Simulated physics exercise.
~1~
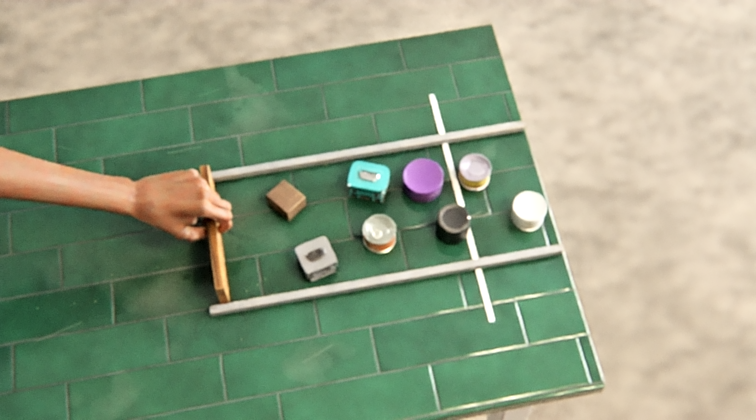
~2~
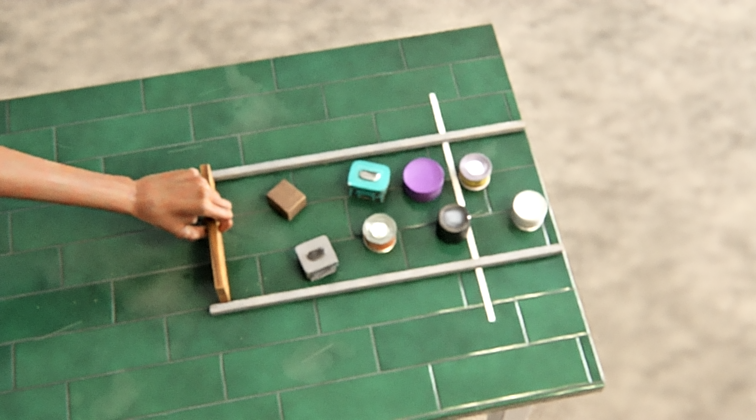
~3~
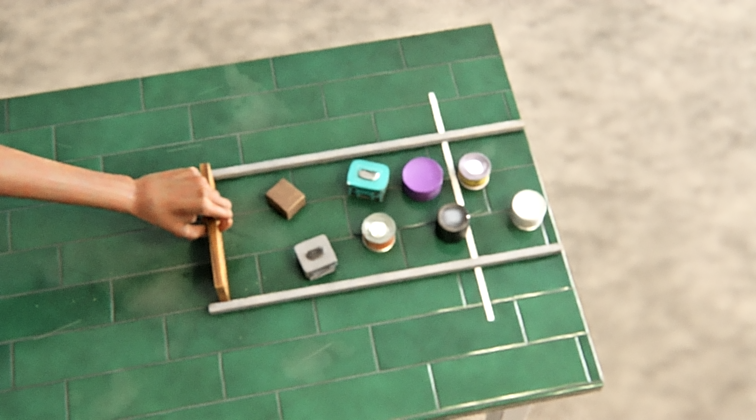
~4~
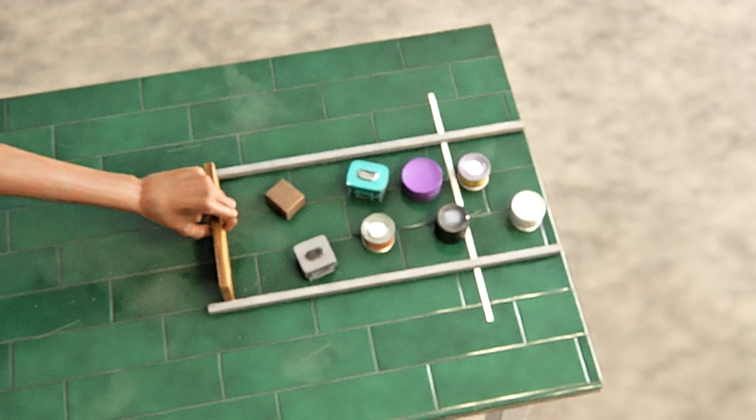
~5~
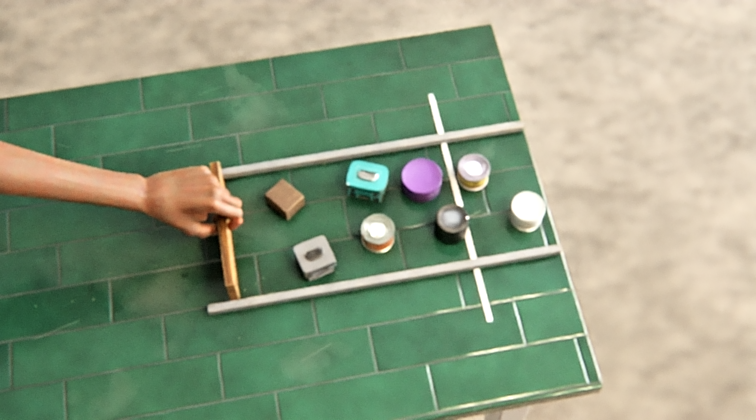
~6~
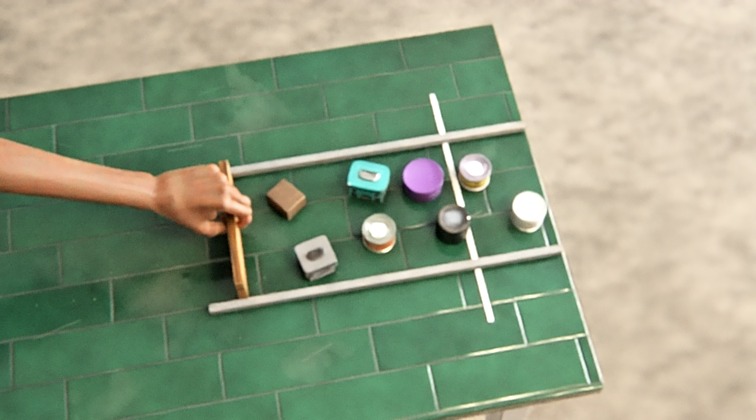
The clip opens on a green tiled table where a hand grips a wooden board at the left of two pale rails, with a brown block, turquoise case, purple tub and small pots between them. The board barely moves at first, then the hand slides it slightly right while the objects stay still.
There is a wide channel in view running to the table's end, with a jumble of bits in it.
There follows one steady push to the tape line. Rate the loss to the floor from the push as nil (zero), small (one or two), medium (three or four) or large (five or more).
The loss is small.
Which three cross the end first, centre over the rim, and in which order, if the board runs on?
Yellow pot, purple tub, white pot.
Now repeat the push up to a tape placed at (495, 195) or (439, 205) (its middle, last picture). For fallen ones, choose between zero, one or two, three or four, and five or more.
Result per position - first: Three to four, second: One or two.
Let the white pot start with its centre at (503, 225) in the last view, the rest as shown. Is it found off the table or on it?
Well, this time it stays in place.
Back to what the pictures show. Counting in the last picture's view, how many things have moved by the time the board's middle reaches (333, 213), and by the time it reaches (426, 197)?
Tally at point one: 4; at point two: 7.
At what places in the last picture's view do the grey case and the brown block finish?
You'll find the grey case at roughly (487, 235) and the brown block at roughly (467, 176).
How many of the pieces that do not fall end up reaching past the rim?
I get 2.
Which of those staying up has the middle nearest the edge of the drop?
The purple tub.
Early on, none off yet; white pot at rest near (528, 212); yellow pot at rest near (475, 172); black lid at rest near (453, 224).
A while later, none off yet; white pot at rest near (528, 212); yellow pot travelled about its own width near (497, 169); black lid at rest near (453, 224).
Finally, the number that fall off is one or two; lost, yellow pot.
